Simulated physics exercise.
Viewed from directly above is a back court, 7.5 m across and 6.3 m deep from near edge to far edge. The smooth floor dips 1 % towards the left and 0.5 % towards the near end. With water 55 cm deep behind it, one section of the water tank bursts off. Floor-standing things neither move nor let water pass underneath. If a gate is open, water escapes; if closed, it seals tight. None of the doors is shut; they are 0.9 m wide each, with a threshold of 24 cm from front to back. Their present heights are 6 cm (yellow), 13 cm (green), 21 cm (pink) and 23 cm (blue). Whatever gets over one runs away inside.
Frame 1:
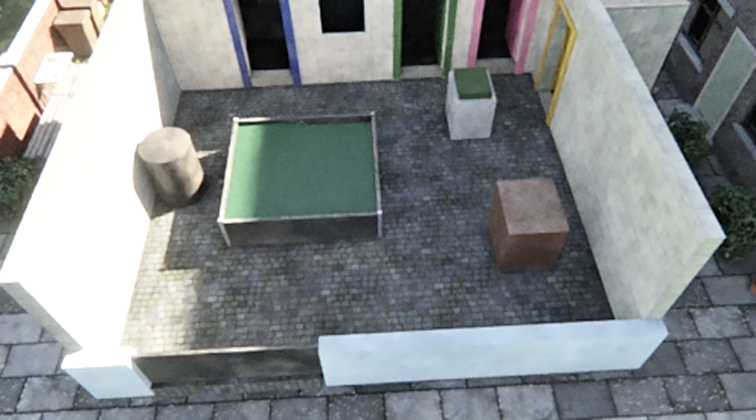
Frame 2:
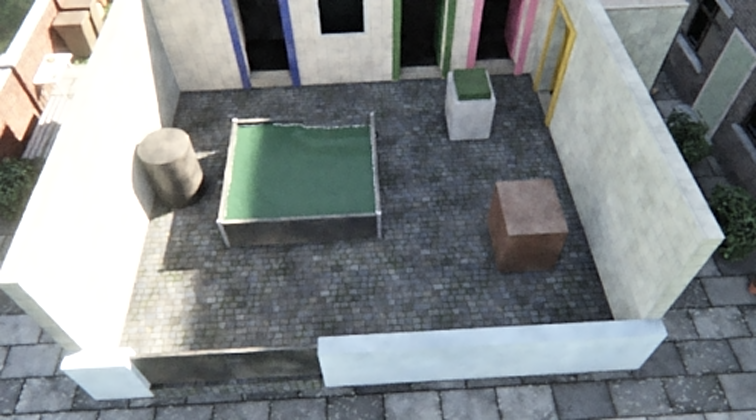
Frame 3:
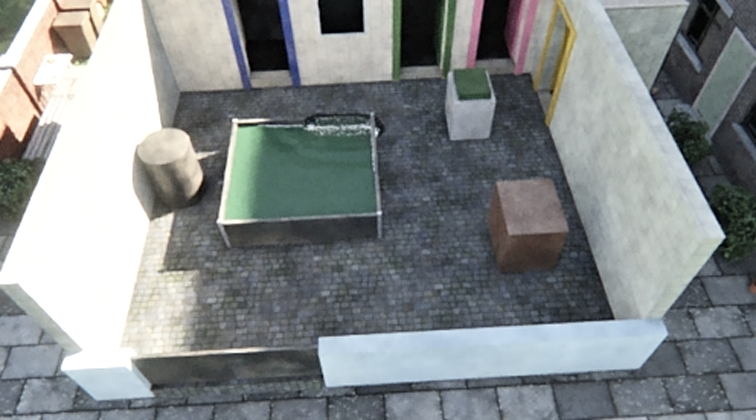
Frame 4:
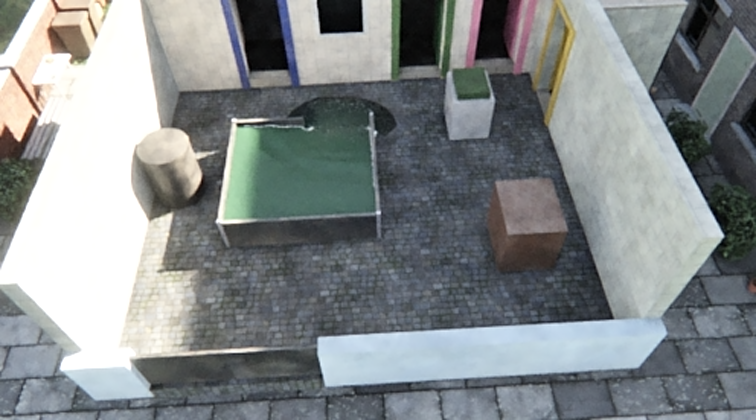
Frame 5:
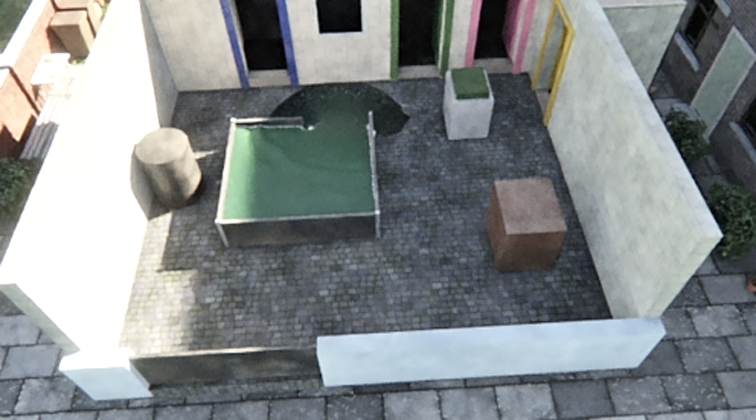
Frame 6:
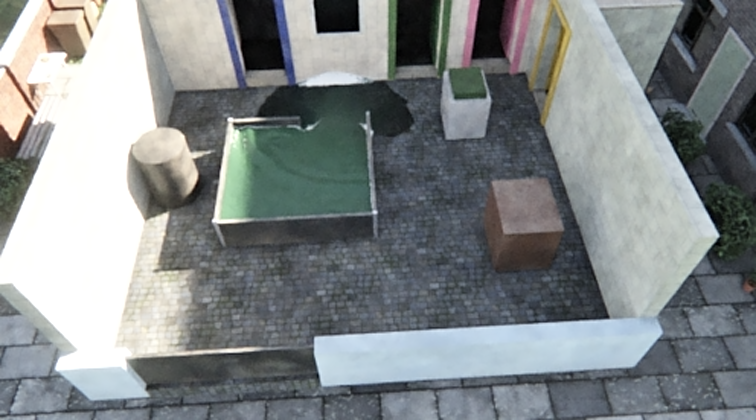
Green water pours from the far side of a rectangular tank and spreads across the paving.
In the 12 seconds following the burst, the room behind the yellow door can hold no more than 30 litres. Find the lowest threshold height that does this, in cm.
The lowest height is about 17 cm.
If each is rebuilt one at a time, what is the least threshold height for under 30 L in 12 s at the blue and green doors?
Close to 10.0 cm (blue) and close to 12.0 cm (green).
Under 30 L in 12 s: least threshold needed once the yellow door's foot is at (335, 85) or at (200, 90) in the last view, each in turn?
In turn: About 30 cm, about 14.0 cm.
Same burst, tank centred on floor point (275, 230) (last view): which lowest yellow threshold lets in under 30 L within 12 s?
Close to 12.5 cm would do it.
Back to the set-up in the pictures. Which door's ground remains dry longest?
Final door: Yellow.
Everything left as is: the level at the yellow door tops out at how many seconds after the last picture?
Around 2.6 s.
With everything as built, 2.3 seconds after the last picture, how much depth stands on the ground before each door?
Door by door, in centimetres - yellow 20, green 17, pink 8, blue 15.
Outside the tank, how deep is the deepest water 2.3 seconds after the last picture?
About 30 cm.
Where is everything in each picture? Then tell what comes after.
Still water, 55 cm deep, in the water tank at (303, 167); the yellow door at (554, 65) is dry, in the first picture.
Water pours out on the far side and has run 0.3 m, to a hidden place; about 10 cm deep outside, 55 cm at the back, in the second picture.
The front is at a hidden place, 0.7 m from the gap on the far side; 1.0 m2 of floor is wet, 55 cm left at the back, in the third picture.
The gap is on the far side, the front 1.2 m out at (321, 100); the back of the water tank holds 55 cm, in the fourth picture.
Water pours out on the far side and has run 1.7 m, to (317, 85); about 6 cm deep outside, 55 cm at the back, in the fifth picture.
The gap is on the far side, the front 1.7 m out at (289, 86); the back of the water tank holds 55 cm; the yellow door at (548, 65), 4.2 m from the gap, is still 2.9 m from the nearest water, in the sixth picture.
Then, 0.7 s after the last picture water covers 10 % of the floor, deepest (36 cm) near (337, 87); it has not reached the yellow door.
Then, 2.3 s after the last picture water covers 30 % of the floor, deepest (30 cm) near (329, 88); 20 cm at the yellow door, 21 litres in over its 6 cm threshold.
Then, 11.3 s after the last picture water covers 95 % of the floor, deepest (12 cm) near (158, 165); 7 cm at the yellow door, 241 litres in over its 6 cm threshold.
At the yellow door as built, the water peaked near 20 cm, 2.5 s after the last picture.
Run again over the same 12 s with other heights there, 45 litres in over 15 cm, 10 litres over 20.5 cm. The limit of 30 litres is kept from about 17 cm up.
